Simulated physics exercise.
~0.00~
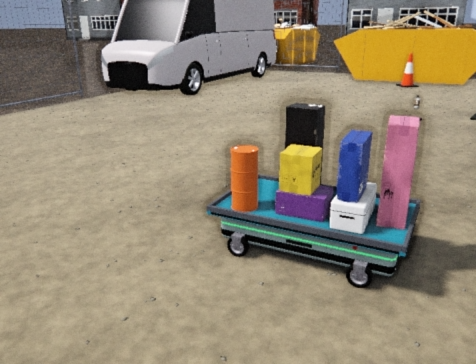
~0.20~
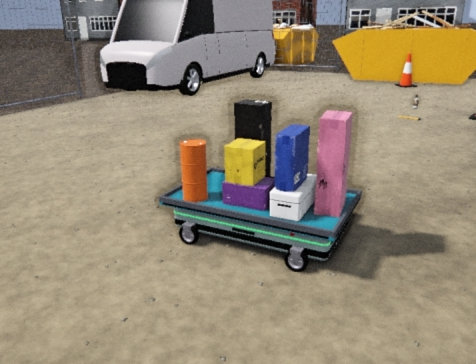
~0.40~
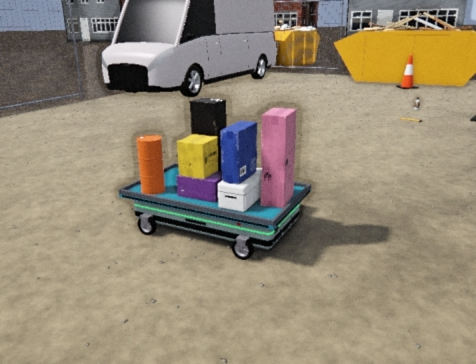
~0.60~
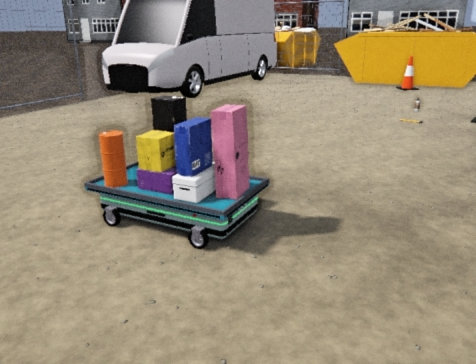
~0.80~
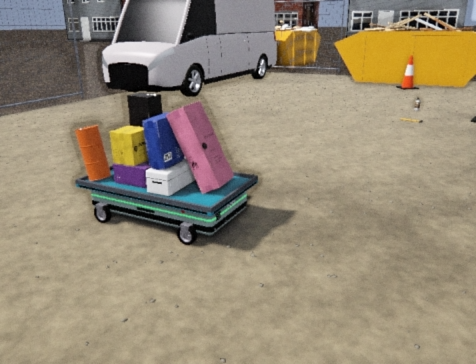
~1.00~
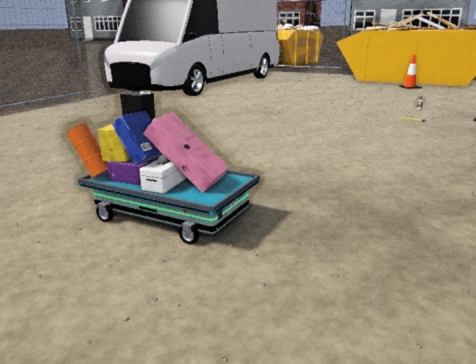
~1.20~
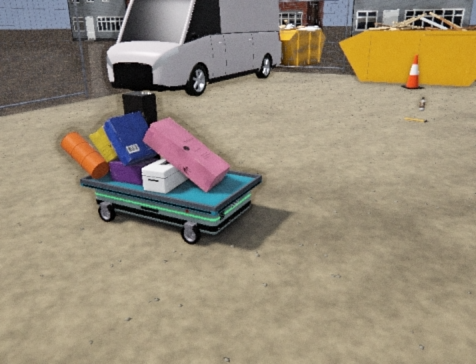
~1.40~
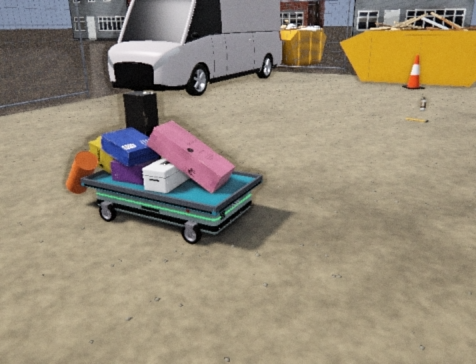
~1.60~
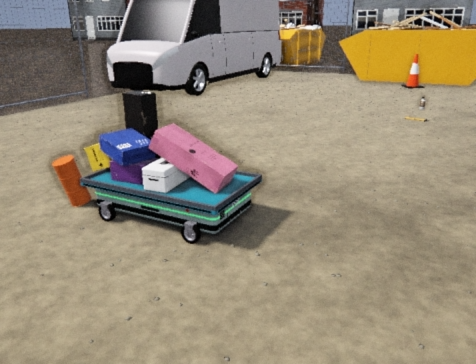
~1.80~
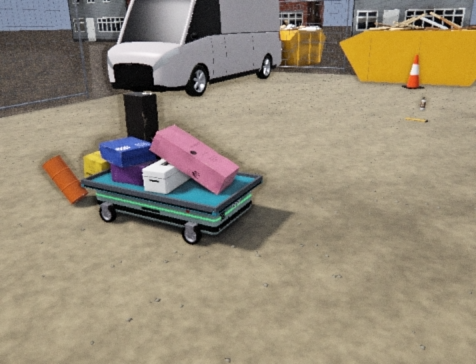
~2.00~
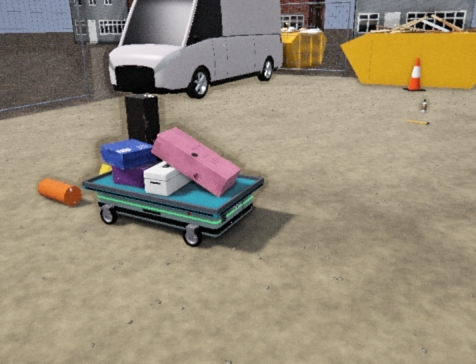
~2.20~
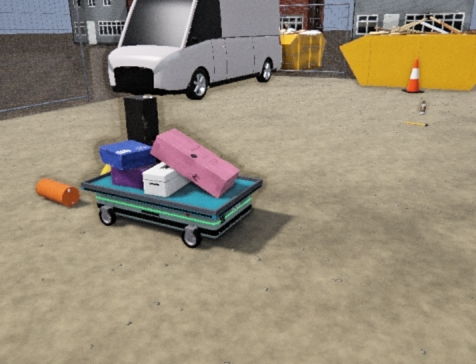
On a sandy lot, a loaded cart rolls left and stops, toppling several items, and the orange canister lands on the ground.
